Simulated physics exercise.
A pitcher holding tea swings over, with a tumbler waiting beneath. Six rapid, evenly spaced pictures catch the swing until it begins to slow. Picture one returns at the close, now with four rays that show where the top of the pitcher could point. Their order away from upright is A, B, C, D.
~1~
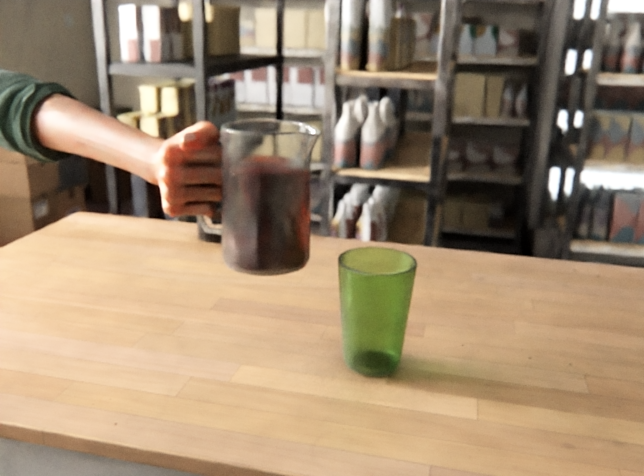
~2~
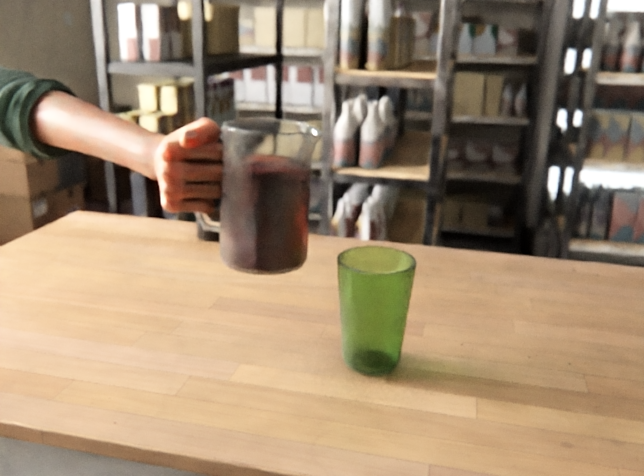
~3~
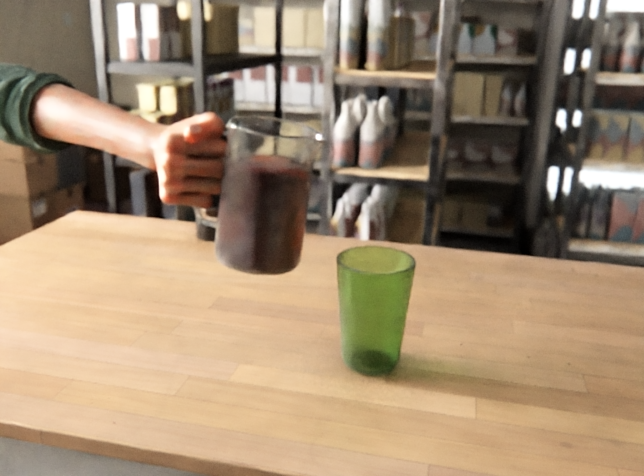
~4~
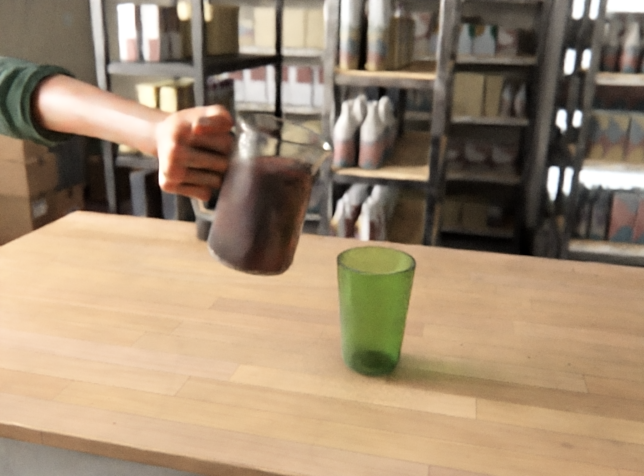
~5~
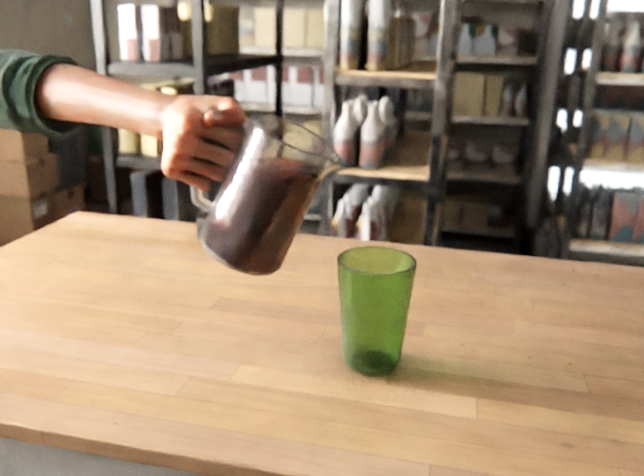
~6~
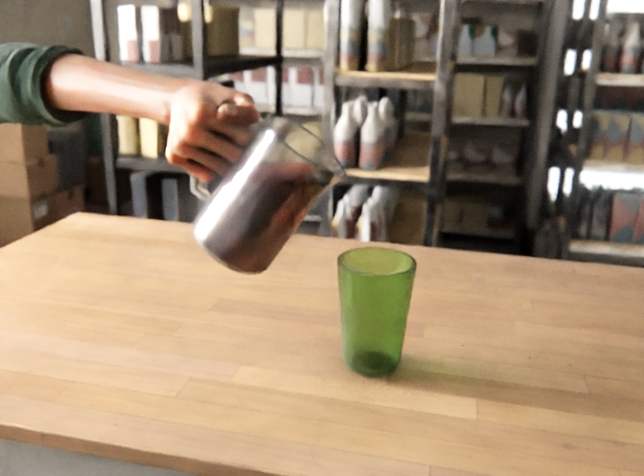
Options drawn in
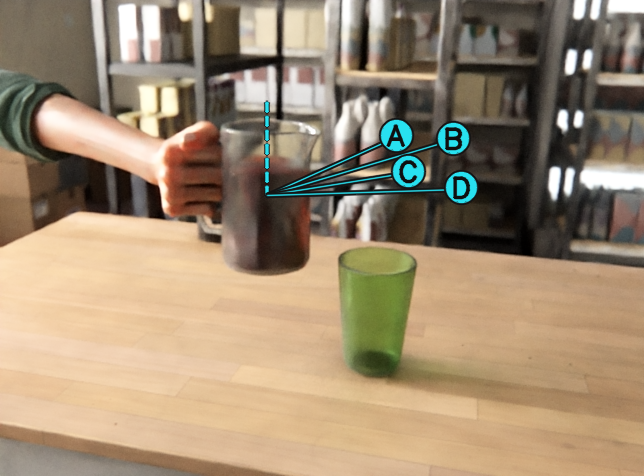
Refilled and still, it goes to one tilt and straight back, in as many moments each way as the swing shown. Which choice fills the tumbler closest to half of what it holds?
The best tilt is B.
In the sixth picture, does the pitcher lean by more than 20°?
Yes.
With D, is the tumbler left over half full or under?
Over half.
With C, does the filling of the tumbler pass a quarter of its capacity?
Yes, clearly.
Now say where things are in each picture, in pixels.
Upright, lip at (318, 133); rim of the tumbler round (377, 259); nothing has left yet, in the first picture.
Upright, lip at (320, 134); nothing has left yet, in the second picture.
Tipped about 7°, lip at (325, 139); nothing has left yet, in the third picture.
Tipped about 14°, lip at (332, 149); nothing has left yet, in the fourth picture.
Tipped about 24°, lip at (340, 162); nothing has left yet, in the fifth picture.
Tipped about 34°, lip at (345, 177); nothing has left yet, in the sixth picture.
In cyan, A at (381, 143); B at (437, 144); C at (391, 175); D at (444, 189).
With A, the tumbler ends with about 31 % of what it can hold.
With B, the tumbler ends with about 49 % of what it can hold.
With C, the tumbler ends with about 70 % of what it can hold.
With D, the tumbler ends with about 84 % of what it can hold; 6 % of the tea is spilt.
